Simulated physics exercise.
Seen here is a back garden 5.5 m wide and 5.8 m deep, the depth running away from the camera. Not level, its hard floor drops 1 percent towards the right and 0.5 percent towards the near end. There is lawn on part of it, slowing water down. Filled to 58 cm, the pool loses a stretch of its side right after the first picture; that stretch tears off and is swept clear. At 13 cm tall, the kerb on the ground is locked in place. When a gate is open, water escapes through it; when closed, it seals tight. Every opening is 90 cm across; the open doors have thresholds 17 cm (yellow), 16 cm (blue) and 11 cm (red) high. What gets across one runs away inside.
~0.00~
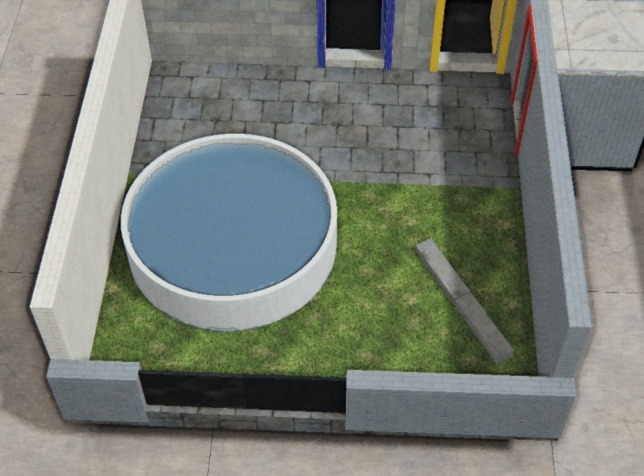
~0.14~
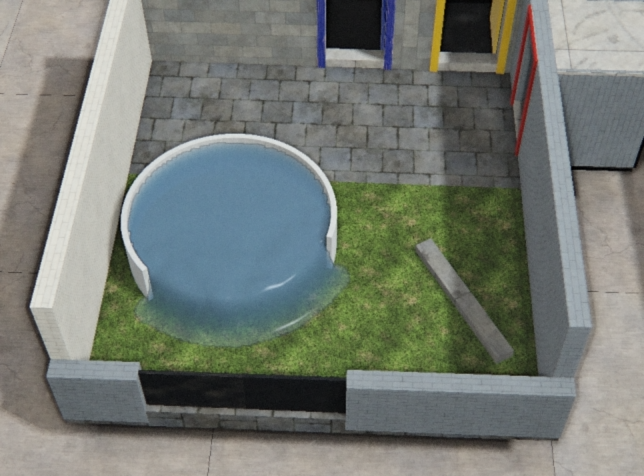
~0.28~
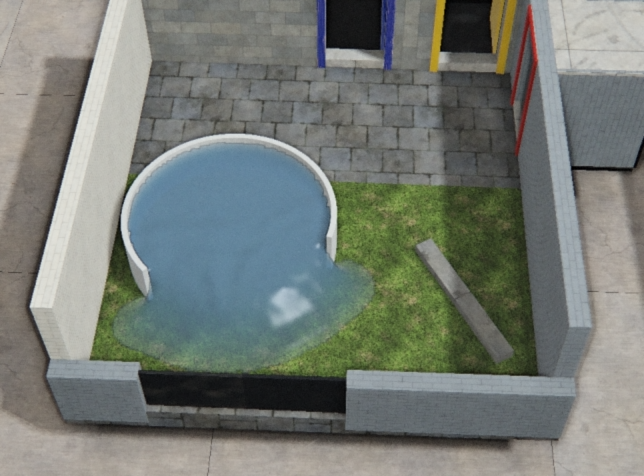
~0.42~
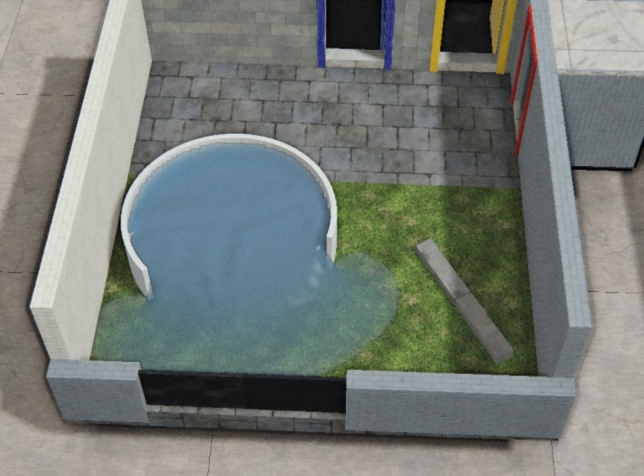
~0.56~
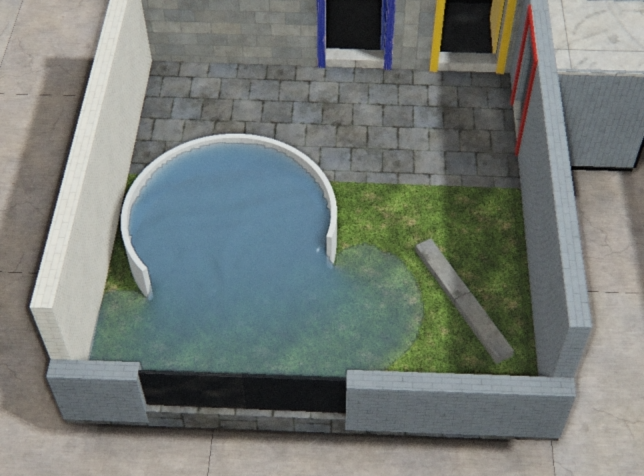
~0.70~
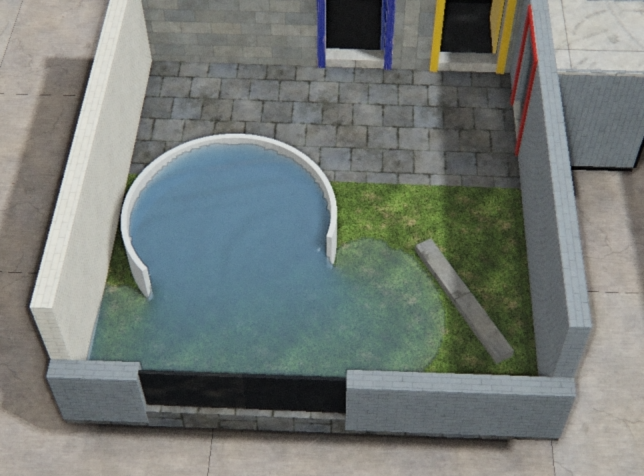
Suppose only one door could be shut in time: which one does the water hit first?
The red door.
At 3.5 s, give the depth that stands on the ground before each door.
Readings (cm): Yellow = 0; blue = 0; red = 0.
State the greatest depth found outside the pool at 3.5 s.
Max depth: About 34 centimetres.
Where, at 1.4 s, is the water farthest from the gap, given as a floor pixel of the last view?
Around pixel (515, 409).
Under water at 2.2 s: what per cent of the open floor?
Around 35 per cent.
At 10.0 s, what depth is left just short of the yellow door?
Roughly 11.5 centimetres.
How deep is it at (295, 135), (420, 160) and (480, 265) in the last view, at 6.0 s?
Listed order: 3 / 7 / 10 cm.
After 1.4 s water covers 30 % of the floor and is deepest (41 cm) near (248, 384); yellow door not reached, blue door not reached, red door not reached.
After 2.2 s water covers 35 % of the floor and is deepest (44 cm) near (530, 409); yellow door not reached, blue door not reached, red door not reached.
After 3.5 s water covers 55 % of the floor and is deepest (34 cm) near (515, 409); yellow door not reached, blue door not reached, red door not reached.
After 6.0 s water covers 95 % of the floor and is deepest (22 cm) near (530, 409); yellow door reached at 4.6 s, blue door reached at 5.6 s, red door reached at 3.9 s.
After 10.0 s water covers 95 % of the floor and is deepest (14 cm) near (530, 409); yellow door reached at 4.6 s, blue door reached at 5.6 s, red door reached at 3.9 s.
